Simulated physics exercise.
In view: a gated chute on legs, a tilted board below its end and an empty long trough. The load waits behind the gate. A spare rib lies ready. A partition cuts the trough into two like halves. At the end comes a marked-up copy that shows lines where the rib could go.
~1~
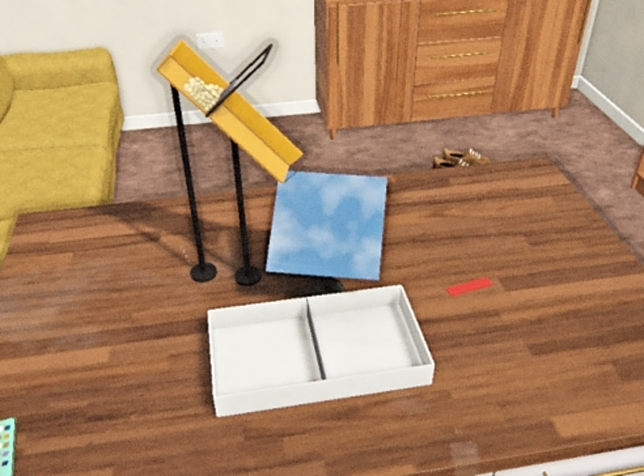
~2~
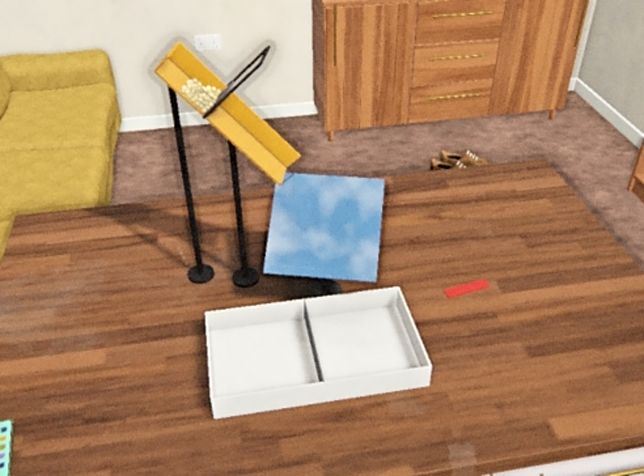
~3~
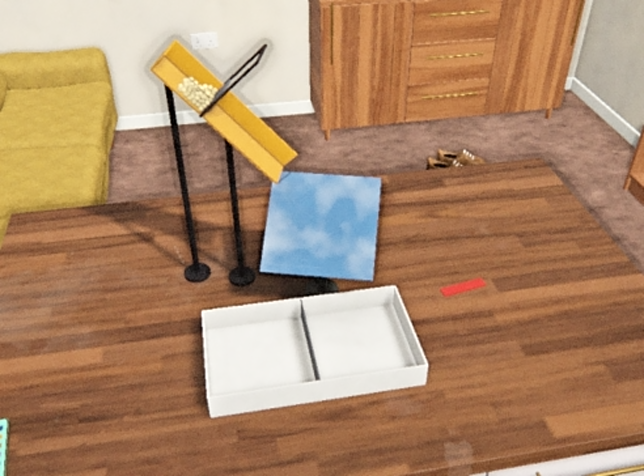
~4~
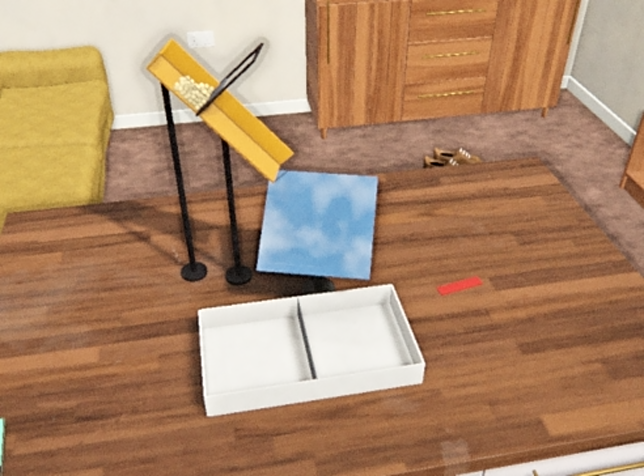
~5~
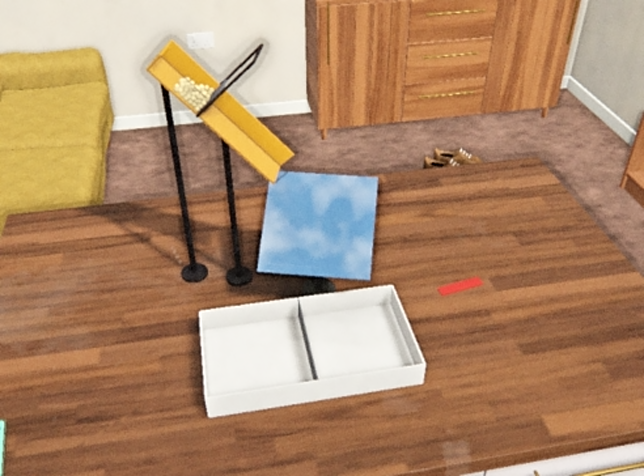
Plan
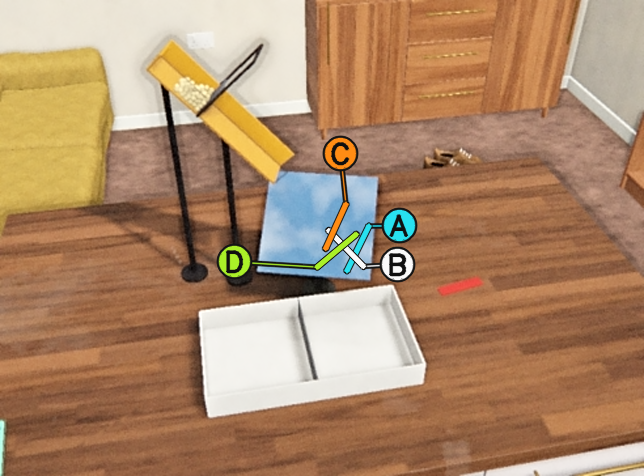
The clip opens on a wooden table where a yellow chute on black legs holds pale beans behind a gate, above a tilted blue board and an empty white trough split by a partition. The view shifts very slightly, the objects drifting a little left together, then settles; the beans and gate stay put.
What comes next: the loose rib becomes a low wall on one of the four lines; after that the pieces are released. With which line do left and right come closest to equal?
I would pick line C.
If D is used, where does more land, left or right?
The left half.
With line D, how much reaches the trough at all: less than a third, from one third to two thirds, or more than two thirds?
Line D gives more than two thirds.
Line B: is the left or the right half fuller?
The right half.
On the marked copy, line A from (368, 226) to (347, 270); line B from (328, 230) to (363, 266); line C from (345, 204) to (325, 248); line D from (356, 234) to (317, 267).
With A, of what is caught, a small part in the left half, most in the right.
With B, of what is caught, a small part in the left half, most in the right.
With C, of what is caught, about half in the left half, about half in the right.
With D, of what is caught, most in the left half, about a quarter in the right.
